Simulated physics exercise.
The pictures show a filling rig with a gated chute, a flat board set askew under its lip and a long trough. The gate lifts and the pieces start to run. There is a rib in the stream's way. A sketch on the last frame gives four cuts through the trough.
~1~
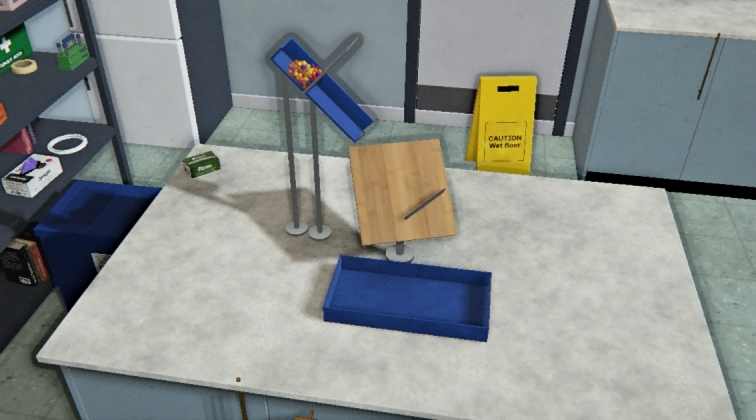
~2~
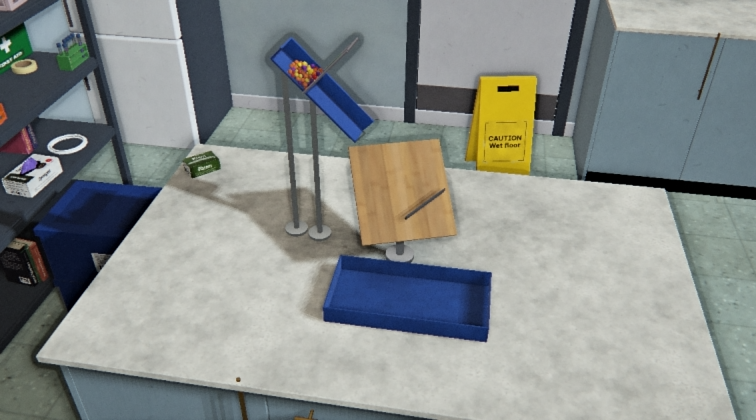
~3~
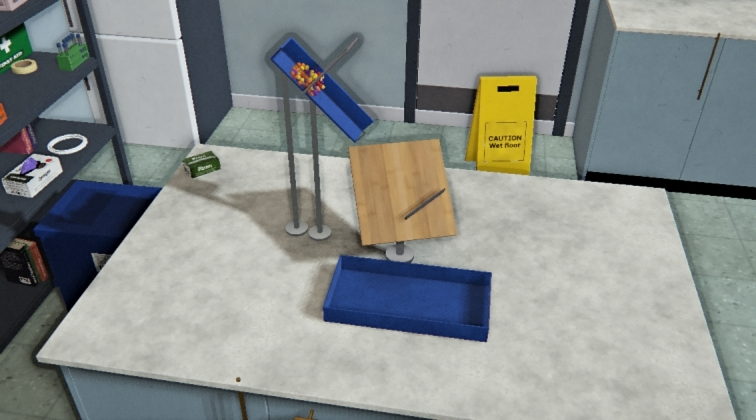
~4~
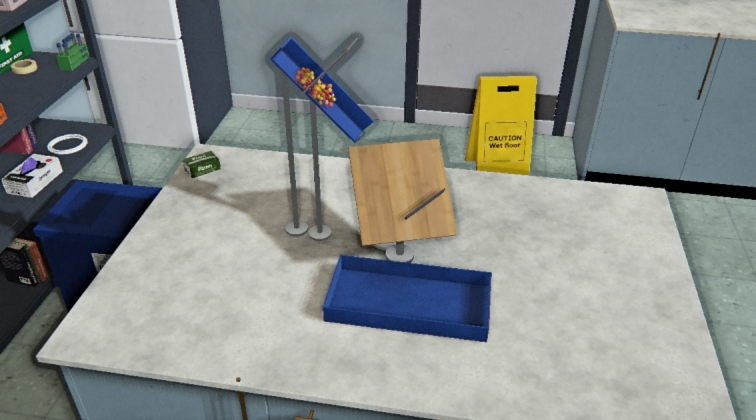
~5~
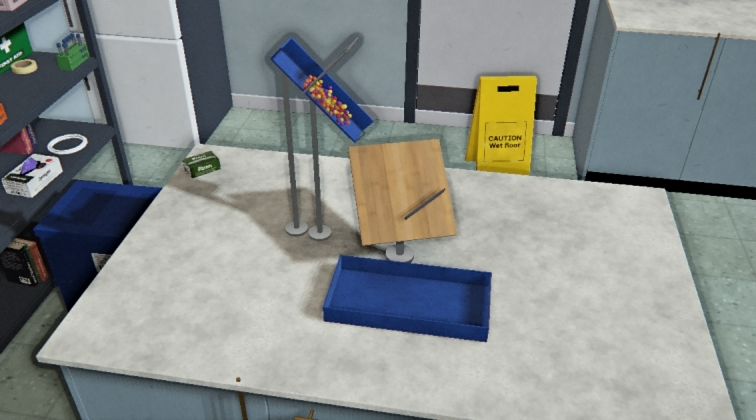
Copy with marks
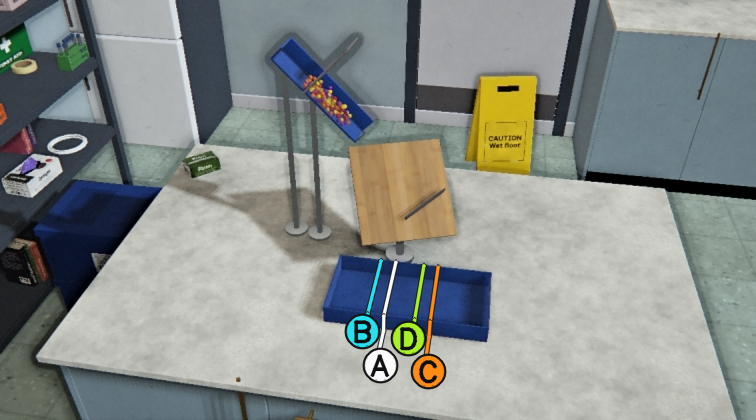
On a pale worktop, small colourful beads start sliding down a raised blue chute above a tilted wooden board and empty blue trough.
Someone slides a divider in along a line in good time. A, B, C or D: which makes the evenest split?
A is best.
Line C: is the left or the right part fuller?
More lands on the left.
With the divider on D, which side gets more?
Left.
On the marked copy, line A crosses the front rim at (383, 315); line B crosses the front rim at (367, 313); line C crosses the front rim at (430, 321); line D crosses the front rim at (414, 319).
If A is chosen, of what is caught, close to half on the left of the divider, close to half on the right.
If B is chosen, of what is caught, a small share on the left of the divider, the bulk on the right.
If C is chosen, of what is caught, the bulk on the left of the divider, a small share on the right.
If D is chosen, of what is caught, the bulk on the left of the divider, a small share on the right.
